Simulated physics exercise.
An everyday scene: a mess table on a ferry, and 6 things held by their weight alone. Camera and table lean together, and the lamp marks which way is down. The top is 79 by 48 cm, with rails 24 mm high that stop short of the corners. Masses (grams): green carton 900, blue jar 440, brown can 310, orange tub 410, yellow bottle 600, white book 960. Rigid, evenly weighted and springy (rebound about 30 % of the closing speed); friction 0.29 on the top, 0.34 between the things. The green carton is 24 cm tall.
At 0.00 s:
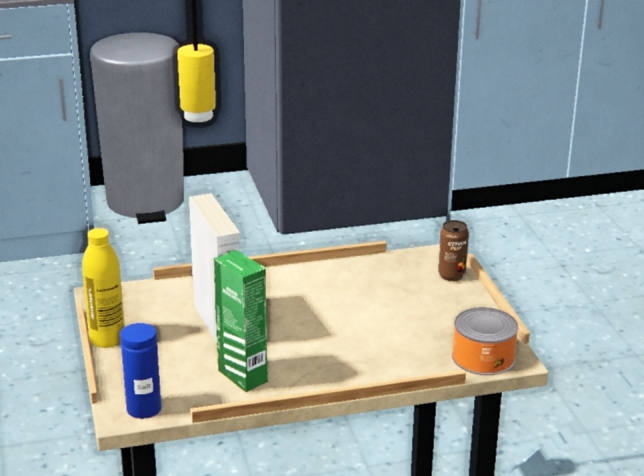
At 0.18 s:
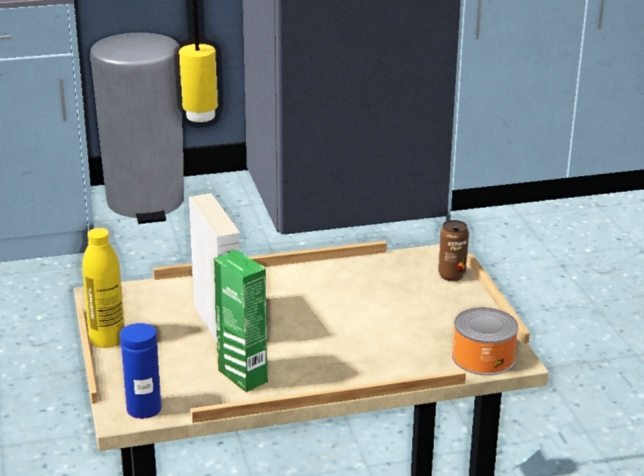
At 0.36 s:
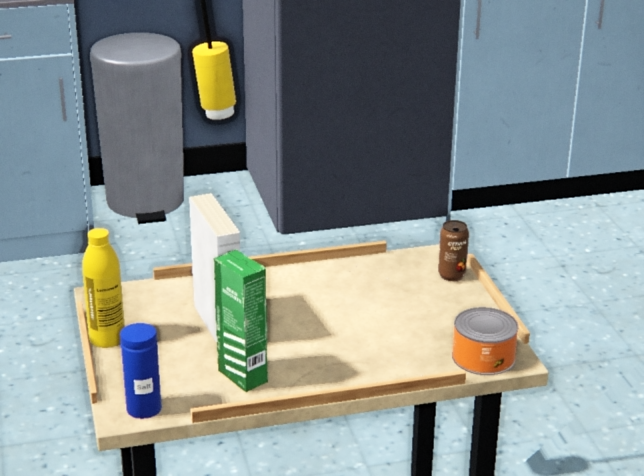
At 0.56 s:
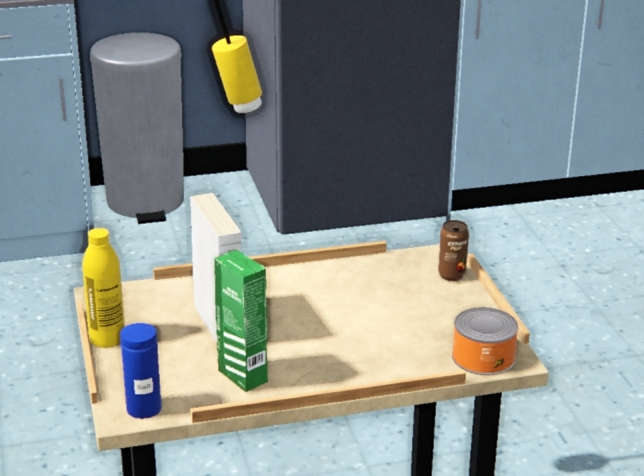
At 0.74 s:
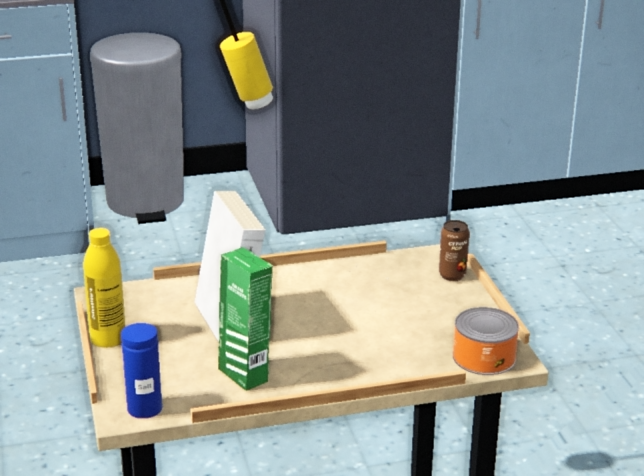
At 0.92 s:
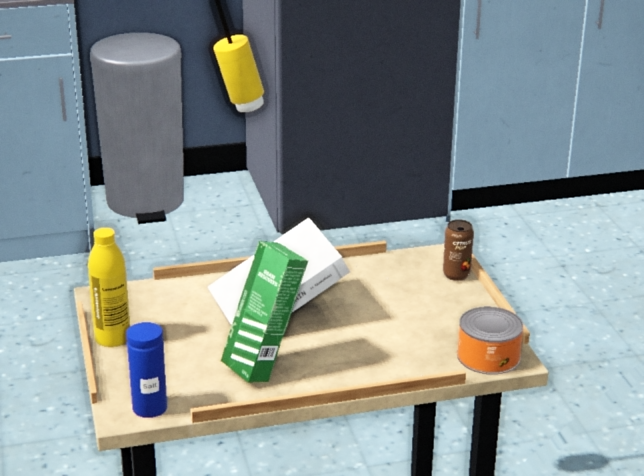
To begin with, bottles, cans and cartons stand still on a railed table while a yellow object hangs behind them. The hanging object then swings to the right, and the white book starts to tilt. Finally the book and green carton lean steeply right, while the other items shift slightly right.
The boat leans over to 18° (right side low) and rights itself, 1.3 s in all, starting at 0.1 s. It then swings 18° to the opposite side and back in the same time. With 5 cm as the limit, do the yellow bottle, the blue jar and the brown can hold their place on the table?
The yellow bottle stays put and the blue jar stays put and the brown can stays put.
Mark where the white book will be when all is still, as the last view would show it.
Near (336, 285).
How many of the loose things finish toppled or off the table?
2 of them.
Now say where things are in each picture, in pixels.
The first picture shows boat level; yellow bottle (103, 287); blue jar (141, 371); brown can (453, 251).
The second picture shows boat level; white book (216, 271); green carton (241, 322).
The third picture shows heel 6°, right side down; orange tub (485, 341); white book (216, 271).
The fourth picture shows heel 14°, right side down; green carton (241, 321); orange tub (485, 341).
The fifth picture shows heel 18°, right side down; white book (229, 268) tipped 12° from how it sat; green carton (245, 319) tipped 4° from how it sat.
The sixth picture shows heel 15°, right side down; yellow bottle (109, 287); blue jar (147, 370); brown can (458, 250).
After 1.02 s, heel 11°, right side down; white book on its side; green carton tipped 52° from how it sat.
After 1.12 s, heel 7°, right side down; green carton on its side; white book on its side.
After 1.22 s, heel 3°, right side down; green carton on its side; white book on its side.
After 2.12 s, heel 17°, left side down; green carton on its side; white book on its side.
At rest (3.2 s), tipped over on the table, green carton and white book; the other 4 in place, give or take 5 cm. Seen from the same camera at the end, yellow bottle near (102, 287), blue jar near (141, 371).
